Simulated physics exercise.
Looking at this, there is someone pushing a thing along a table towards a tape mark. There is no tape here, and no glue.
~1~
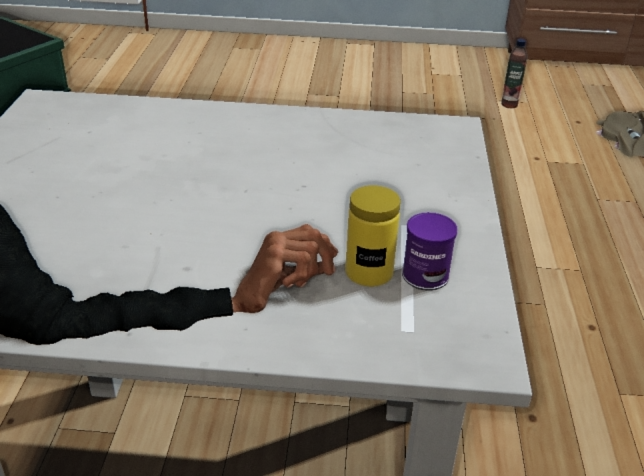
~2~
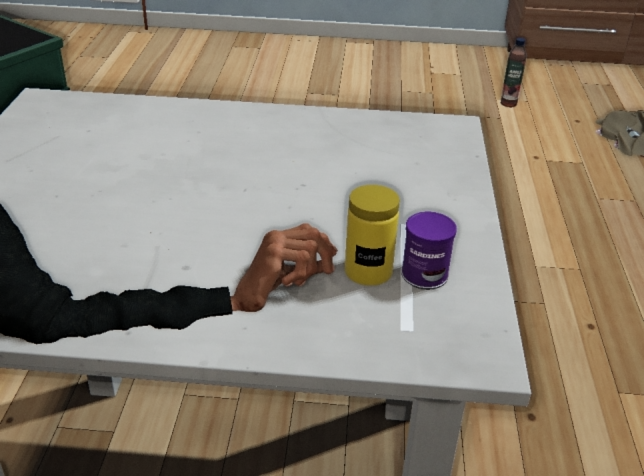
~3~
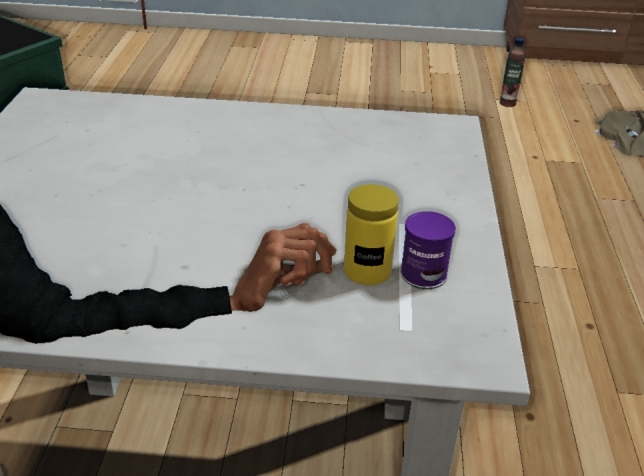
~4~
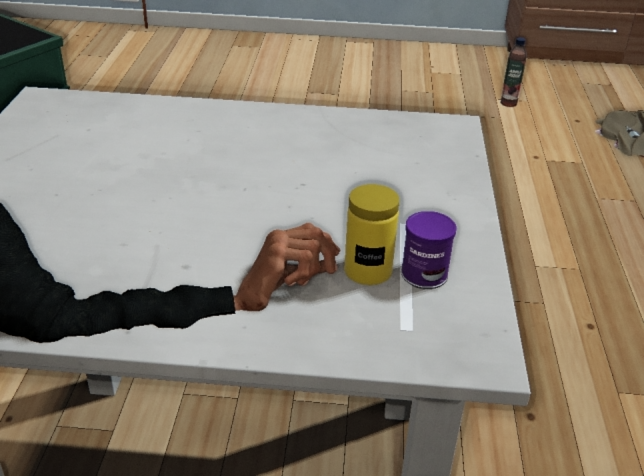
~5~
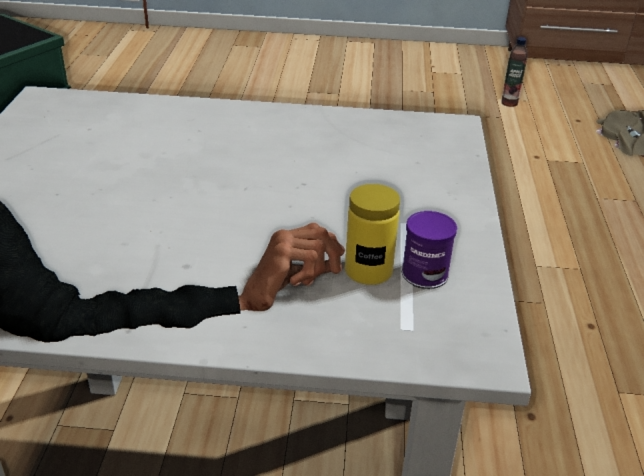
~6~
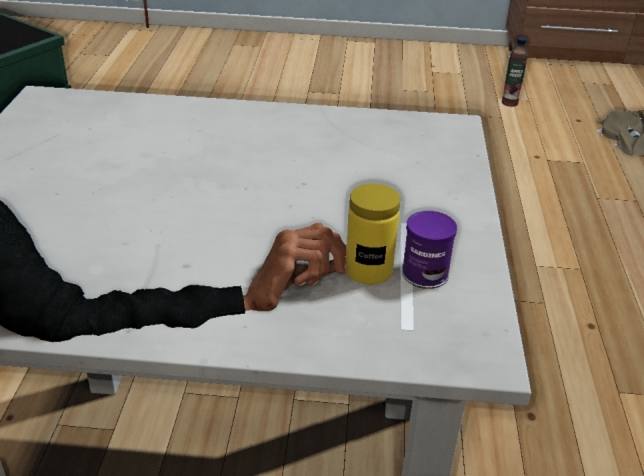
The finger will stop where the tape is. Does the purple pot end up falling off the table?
No. It keeps to the table.
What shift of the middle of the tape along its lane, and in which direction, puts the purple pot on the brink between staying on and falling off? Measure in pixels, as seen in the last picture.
24 px right, roughly.
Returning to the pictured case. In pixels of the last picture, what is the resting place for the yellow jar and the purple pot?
Final spots: Yellow jar at (442, 239), purple pot at (490, 254).
Then, 0.38 s past the last view, purple pot travelled a little near (445, 251).
Then, 0.68 s past the last view, purple pot travelled about its own width near (468, 252).
Then, 0.90 s past the last view, purple pot travelled about its own width near (484, 254).
Finally, the purple pot stays on the table, near (490, 255).
